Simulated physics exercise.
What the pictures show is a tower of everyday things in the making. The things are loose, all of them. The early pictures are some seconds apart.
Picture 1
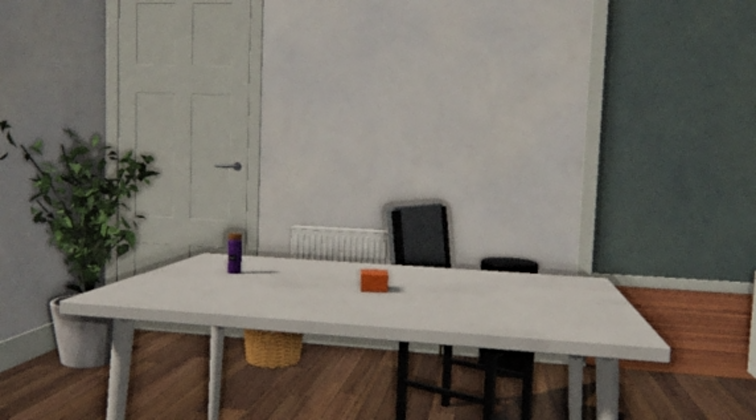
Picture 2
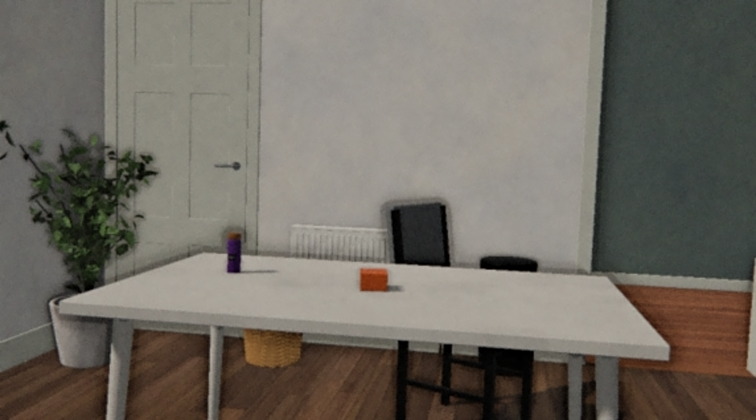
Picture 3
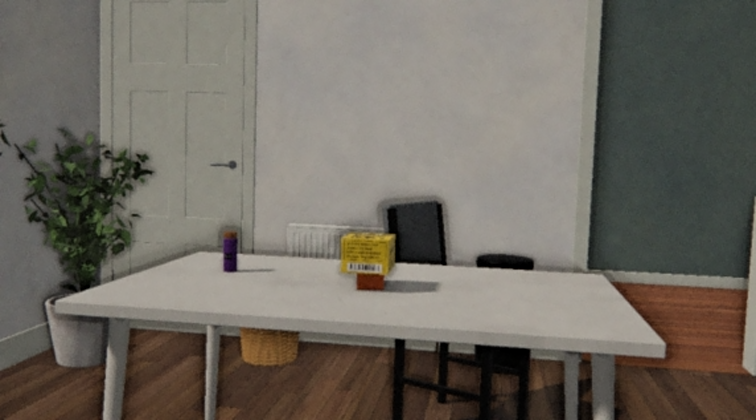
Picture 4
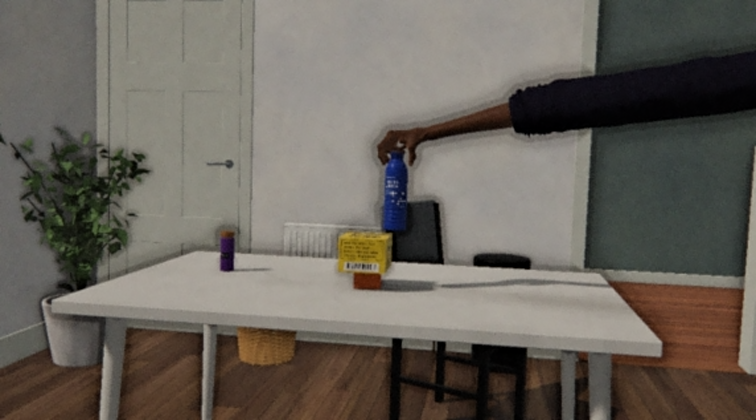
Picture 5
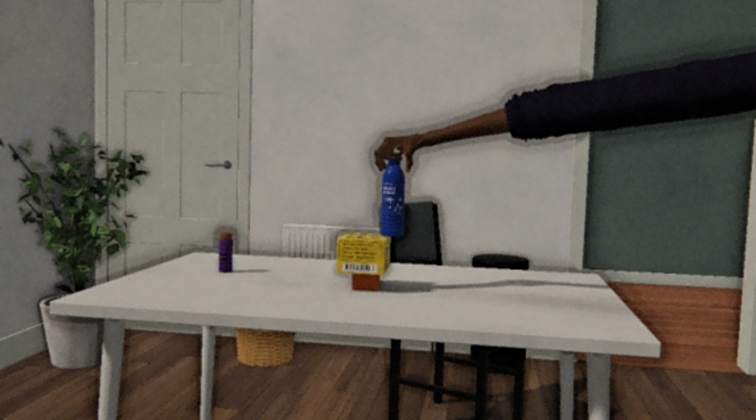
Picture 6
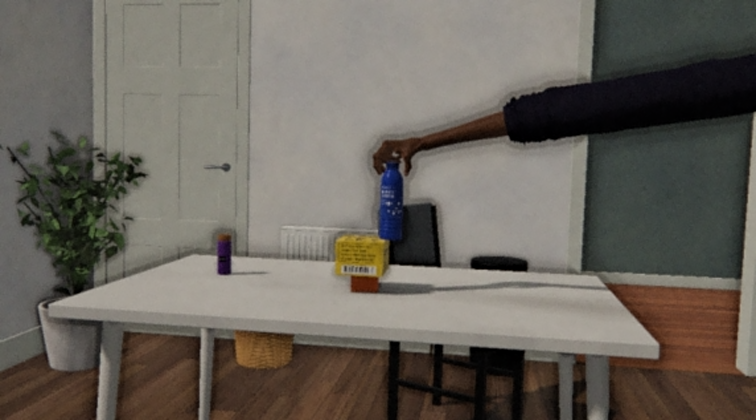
On a white table, a yellow box appears atop an orange block before a hand lowers a blue bottle onto it.
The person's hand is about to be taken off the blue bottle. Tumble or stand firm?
Tumbles.
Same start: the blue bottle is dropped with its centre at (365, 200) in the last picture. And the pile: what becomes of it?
In the end the pile does not fall.
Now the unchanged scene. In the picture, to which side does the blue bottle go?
Rightward.
Then, 0.40 s later than the last frame, blue bottle now fallen.
Then, 0.50 s later than the last frame, things are still on the move.
Then, 2.10 s later than the last frame, nothing new.
When it is over, fallen, blue bottle; the other 3 as before. End places, in pixels of the last picture, blue bottle near (442, 284). The pile gives way.
